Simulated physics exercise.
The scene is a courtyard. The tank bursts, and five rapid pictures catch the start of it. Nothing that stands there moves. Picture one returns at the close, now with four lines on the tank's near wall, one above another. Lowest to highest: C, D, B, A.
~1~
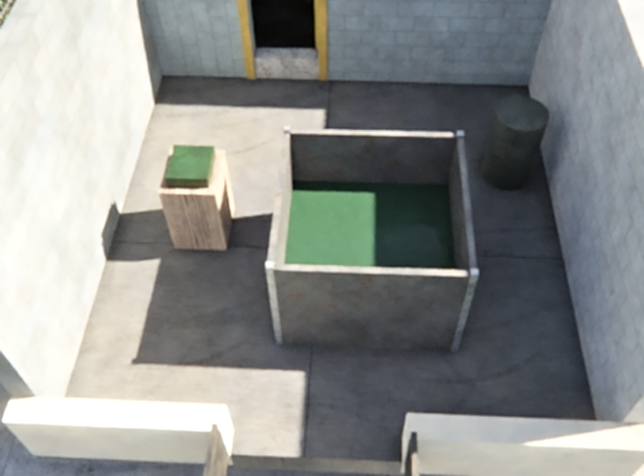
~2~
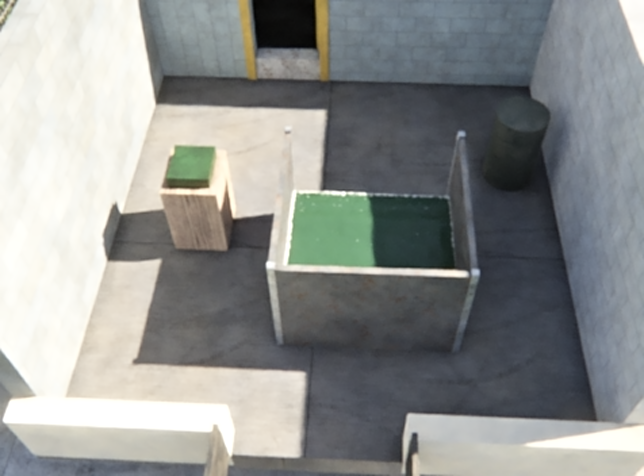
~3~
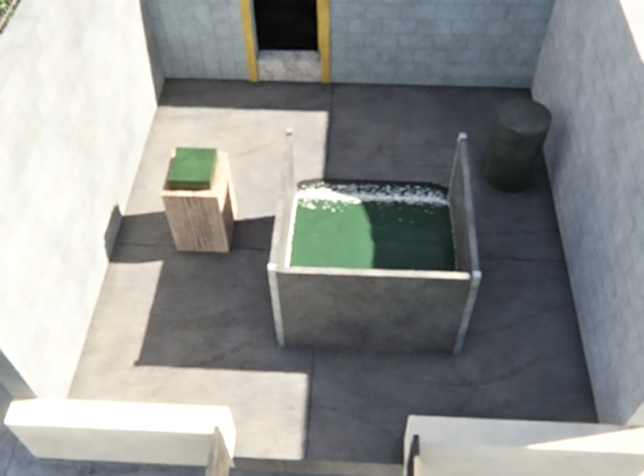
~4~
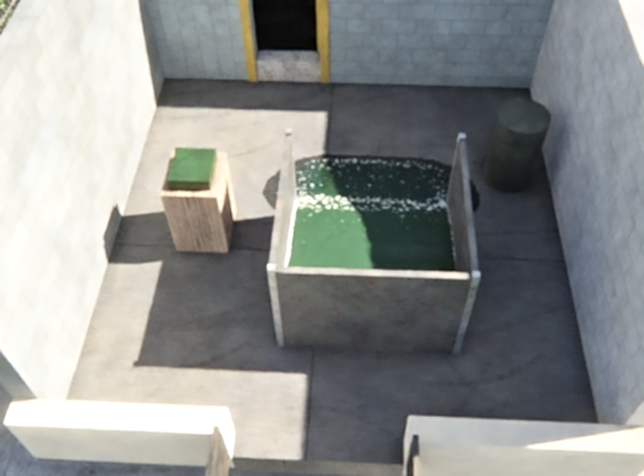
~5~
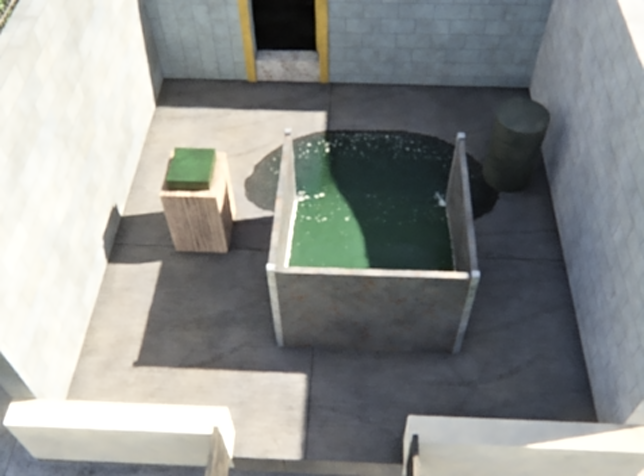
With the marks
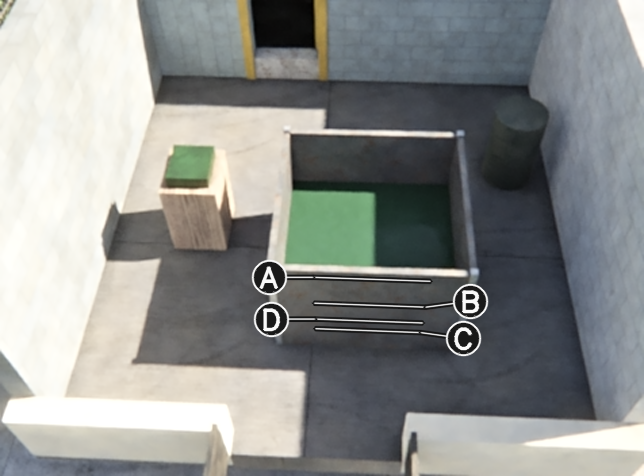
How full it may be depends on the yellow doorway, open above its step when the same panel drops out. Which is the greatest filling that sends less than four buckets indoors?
Choose B.
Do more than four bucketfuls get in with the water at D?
No, not at all.
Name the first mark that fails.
Mark A.
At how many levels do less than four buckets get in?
Three.
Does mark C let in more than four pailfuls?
No, not at all.
On the marked copy, A at (371, 279); B at (369, 305); C at (368, 330); D at (368, 321); from the bottom up C, D, B, A.
With A, about 9 bucketfuls get in.
With B, a splash gets over, under a bucket.
With C, nothing gets over.
With D, nothing gets over.
